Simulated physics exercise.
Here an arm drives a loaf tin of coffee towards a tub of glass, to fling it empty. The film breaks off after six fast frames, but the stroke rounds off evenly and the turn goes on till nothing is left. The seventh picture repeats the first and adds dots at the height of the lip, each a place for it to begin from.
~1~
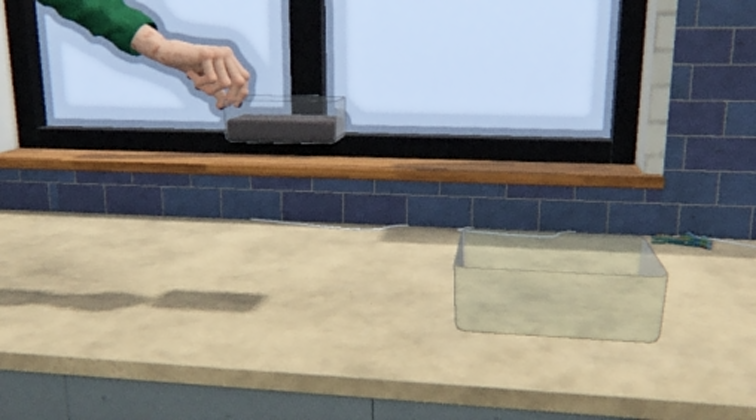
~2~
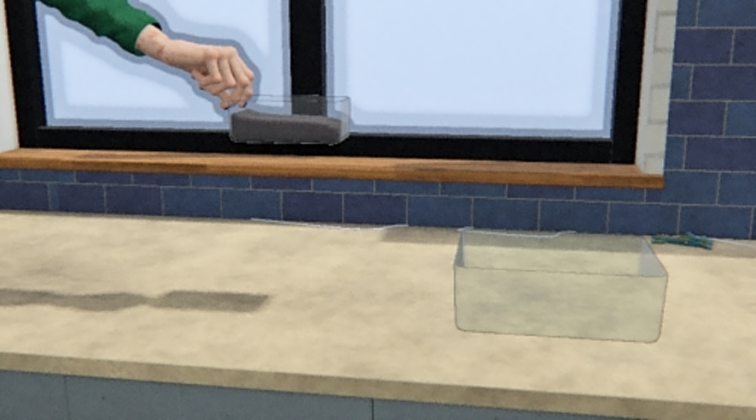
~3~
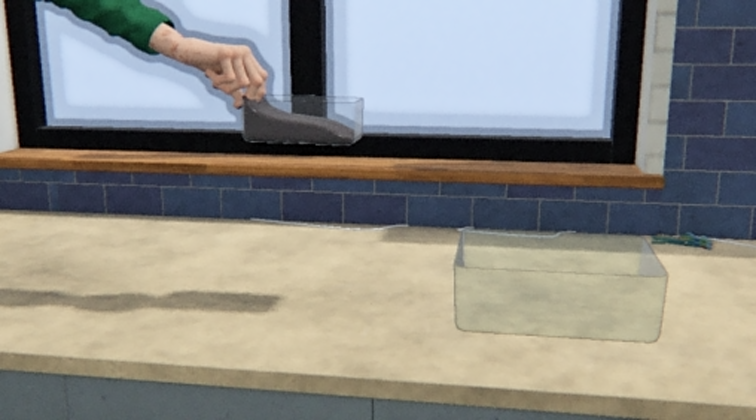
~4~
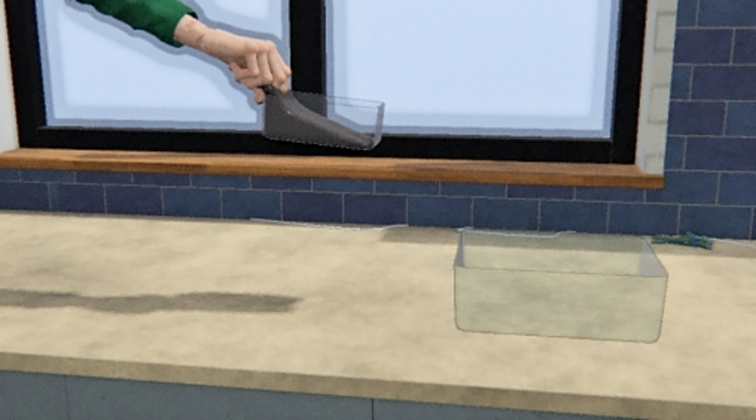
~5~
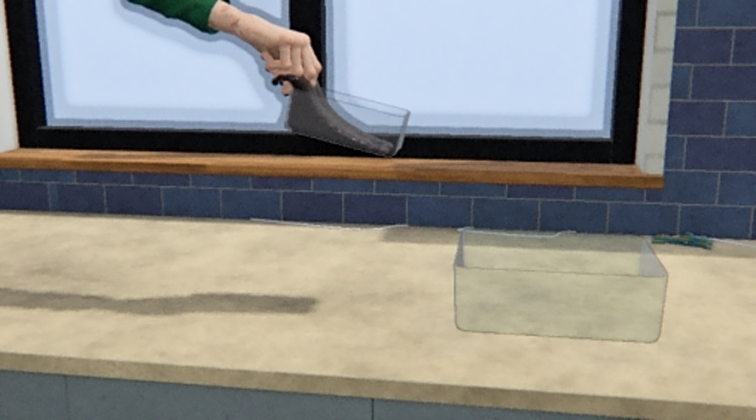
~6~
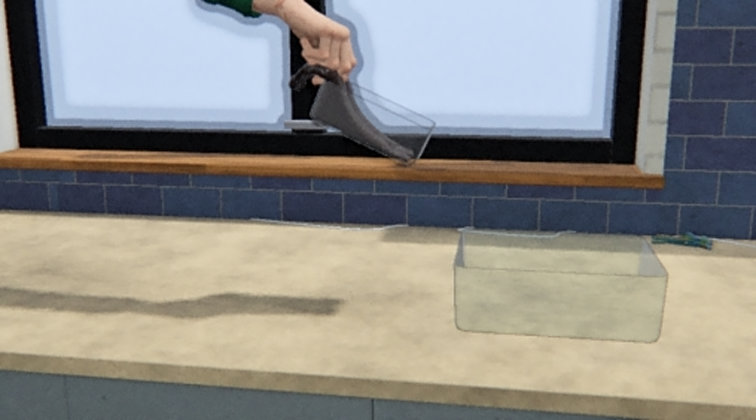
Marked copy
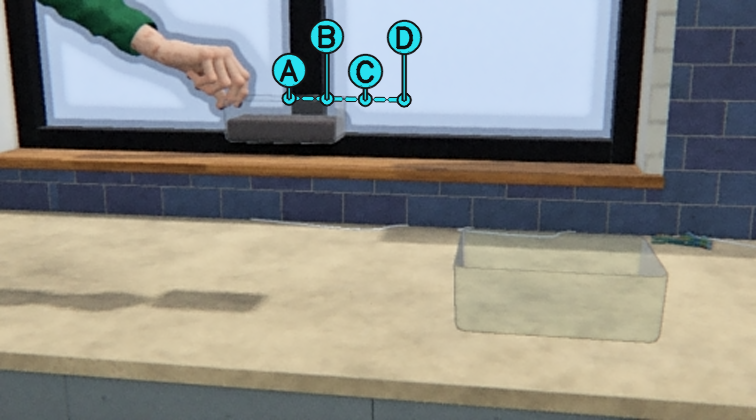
A green-sleeved arm moves a clear, open container of dark liquid rightward toward a glass tub on the counter, then tilts it right side down as the liquid surges up the left side and over the rim near the hand.
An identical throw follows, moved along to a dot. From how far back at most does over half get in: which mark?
Dot A just does it.
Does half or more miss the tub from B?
No.
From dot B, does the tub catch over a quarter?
Yes, it does.
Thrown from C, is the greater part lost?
No, that is safe.
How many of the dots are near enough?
All of the four.
On the marked copy, A at (289, 98); B at (326, 98); C at (365, 99); D at (404, 99).
For dot A, about 64 % lands in the tub, 28 % falls short and 8 % goes beside or beyond.
For dot B, about 70 % lands in the tub, 21 % falls short and 9 % goes beside or beyond.
For dot C, about 67 % lands in the tub, 15 % falls short and 19 % goes beside or beyond.
For dot D, about 80 % lands in the tub, 9 % falls short and 12 % goes beside or beyond.
